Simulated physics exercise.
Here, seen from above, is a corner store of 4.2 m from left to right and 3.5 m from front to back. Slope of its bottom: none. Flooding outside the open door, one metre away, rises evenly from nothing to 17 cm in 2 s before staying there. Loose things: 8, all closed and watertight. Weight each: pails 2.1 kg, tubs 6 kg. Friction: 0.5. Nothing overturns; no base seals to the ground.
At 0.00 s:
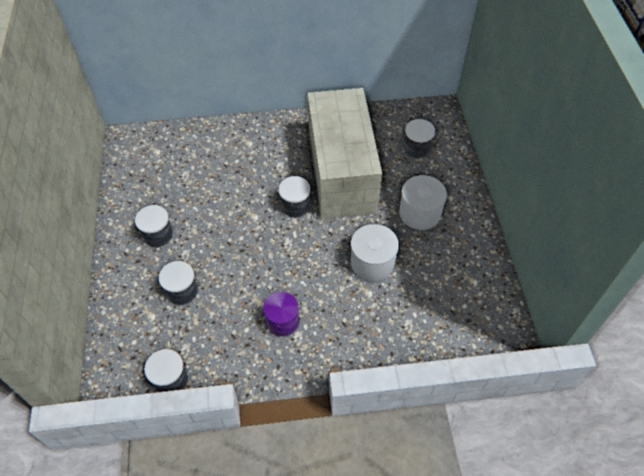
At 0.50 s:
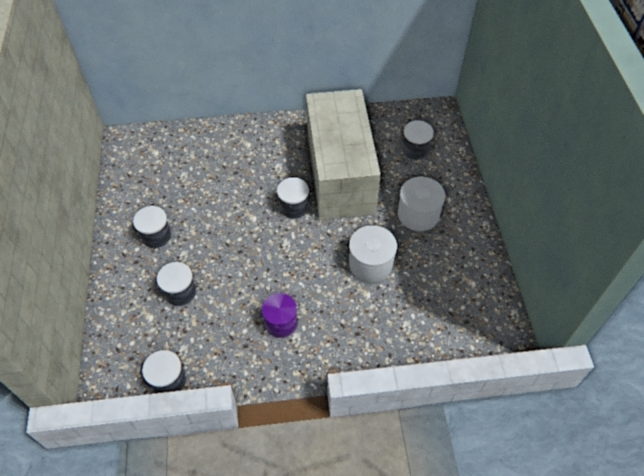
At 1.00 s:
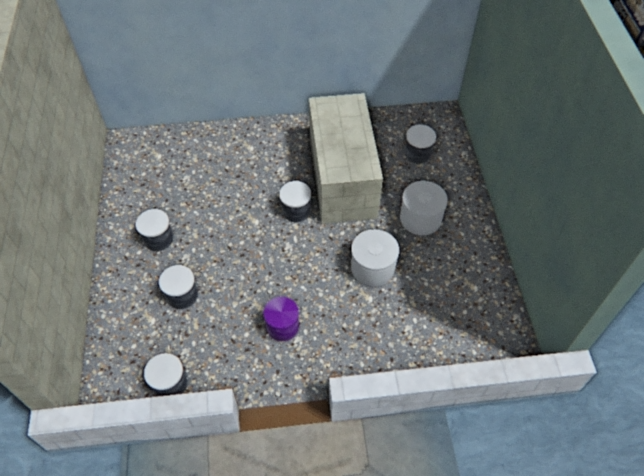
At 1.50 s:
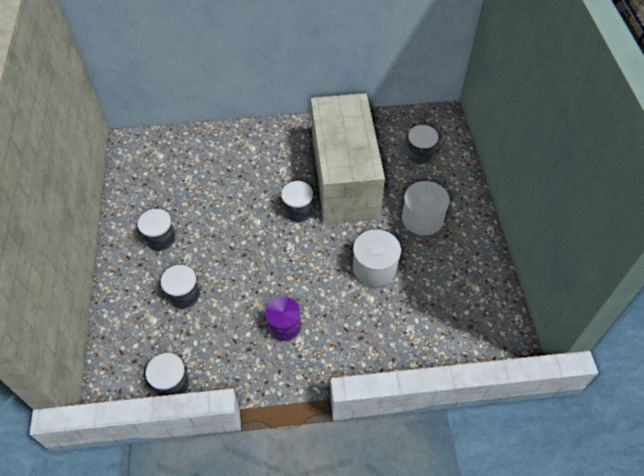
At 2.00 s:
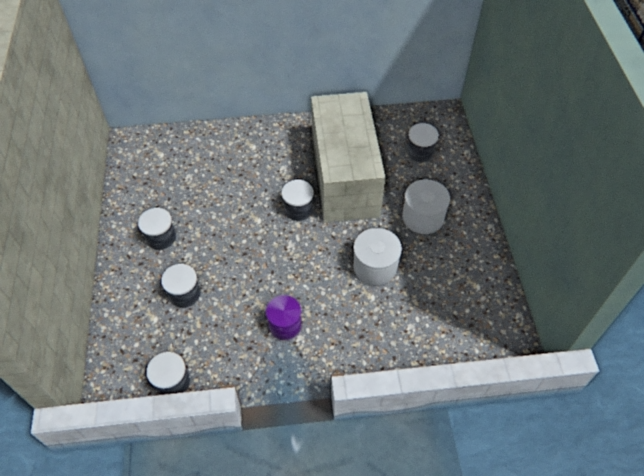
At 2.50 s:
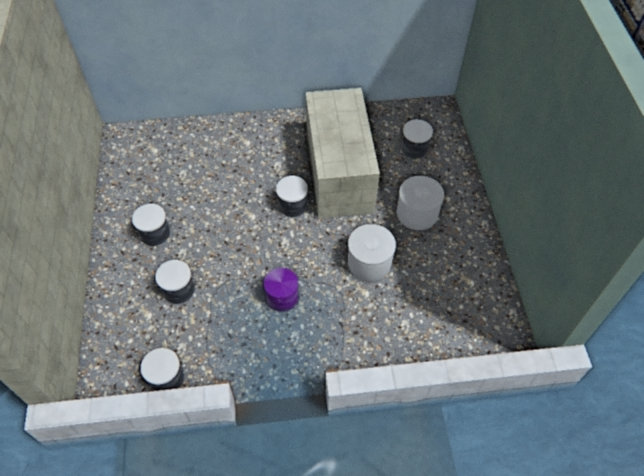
At the start, a purple pail, several pale-topped cylinders and a tall block stand on a dry speckled floor inside low front walls. Water spreads over the ground outside, then enters through the front opening. As it fans across the floor, the pail shifts slightly back while everything else stays put.
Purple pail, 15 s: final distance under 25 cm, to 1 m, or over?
Looks like it will be displaced a long way.
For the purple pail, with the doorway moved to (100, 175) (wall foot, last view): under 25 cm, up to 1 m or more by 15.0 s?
As for the purple pail, it winds up a long way off.
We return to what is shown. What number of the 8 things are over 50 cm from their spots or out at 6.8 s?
5.
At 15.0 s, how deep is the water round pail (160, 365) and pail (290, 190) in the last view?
7 and 10 cm.
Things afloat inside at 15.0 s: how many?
Just then, the number is 8.
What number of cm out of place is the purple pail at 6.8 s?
300 cm, give or take.
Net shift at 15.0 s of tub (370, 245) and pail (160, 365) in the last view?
One is off by 20 cm, the other by 150 cm, in the order asked.
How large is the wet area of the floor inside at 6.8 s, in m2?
Roughly 13 m2.
After 3.5 s the purple pail is near (283, 202), 1.2 m from its start, aground; 0 afloat.
After 6.8 s the purple pail is near (175, 106), 2.8 m from its start, afloat; 4 afloat.
After 11.0 s the purple pail is near (105, 137), 2.8 m from its start, afloat; 8 afloat.
After 15.0 s the purple pail is near (91, 310), 1.7 m from its start, afloat; 8 afloat.
